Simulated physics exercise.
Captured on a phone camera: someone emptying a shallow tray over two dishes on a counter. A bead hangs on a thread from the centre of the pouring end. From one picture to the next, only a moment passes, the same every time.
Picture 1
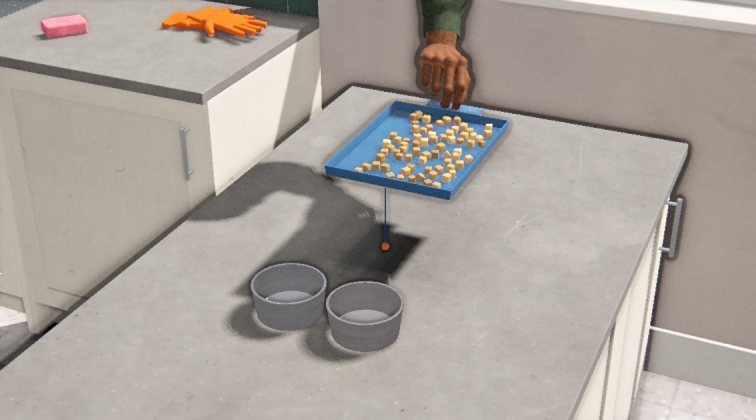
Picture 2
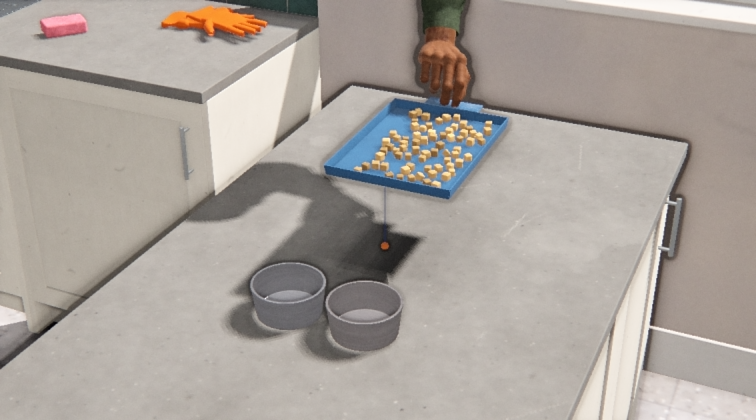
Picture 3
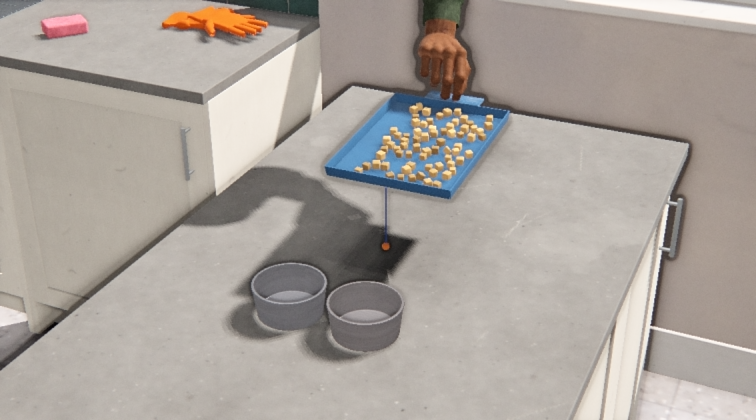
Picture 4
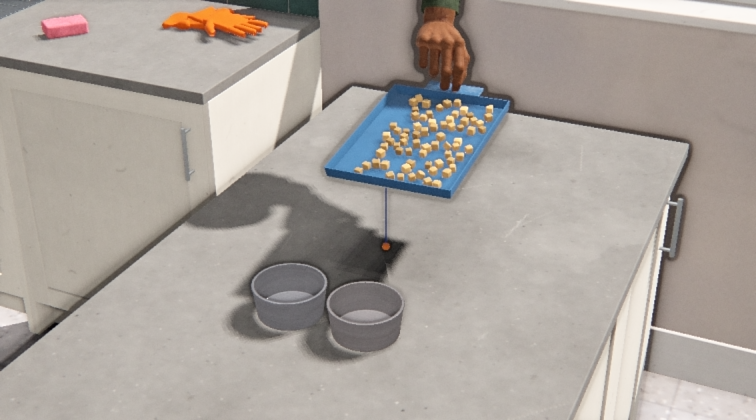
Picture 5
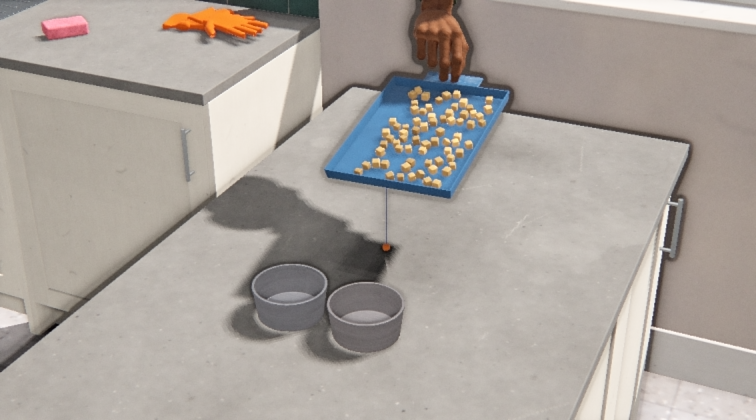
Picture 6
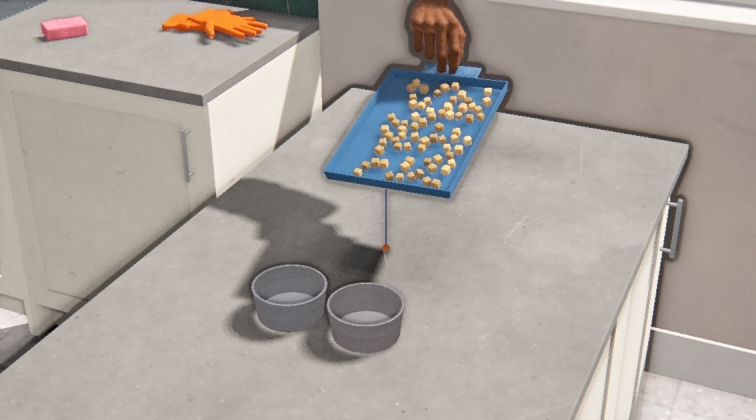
A blue tray of small cubes tilts as a hand raises its far end.
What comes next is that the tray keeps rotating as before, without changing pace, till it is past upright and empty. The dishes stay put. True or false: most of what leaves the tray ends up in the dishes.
False.
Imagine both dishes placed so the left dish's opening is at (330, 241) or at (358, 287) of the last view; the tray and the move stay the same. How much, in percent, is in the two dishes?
Around 10 % followed by around 50 %.
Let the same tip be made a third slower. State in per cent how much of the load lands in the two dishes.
That works out at about 20 percent.
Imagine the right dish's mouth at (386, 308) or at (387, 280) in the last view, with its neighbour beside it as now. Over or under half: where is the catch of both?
Try 1: A lesser share; try 2: The greater share.
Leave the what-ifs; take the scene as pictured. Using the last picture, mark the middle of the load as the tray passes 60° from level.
I'd put it at about (384, 166).
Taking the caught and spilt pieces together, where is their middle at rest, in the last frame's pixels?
Once nothing moves, the middle sits near (354, 303).
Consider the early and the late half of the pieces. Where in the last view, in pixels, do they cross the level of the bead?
Half one: (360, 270), half two: (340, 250).
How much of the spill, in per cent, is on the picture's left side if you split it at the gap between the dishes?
My estimate is some 30 per cent.
Soon after the last picture, tray tipped steeply; all on the tray.
A little later, tray tipped right over; nearly all on the tray; a stray few in the right dish; a small part outside both.
Later still, tray tipped past a quarter turn; about a quarter in the right dish; a small part in the left dish; about two thirds outside both; a stray few in the air.
At rest, tray tipped past a quarter turn; about a quarter in the right dish; a small part in the left dish; about two thirds outside both; a stray few in the air.
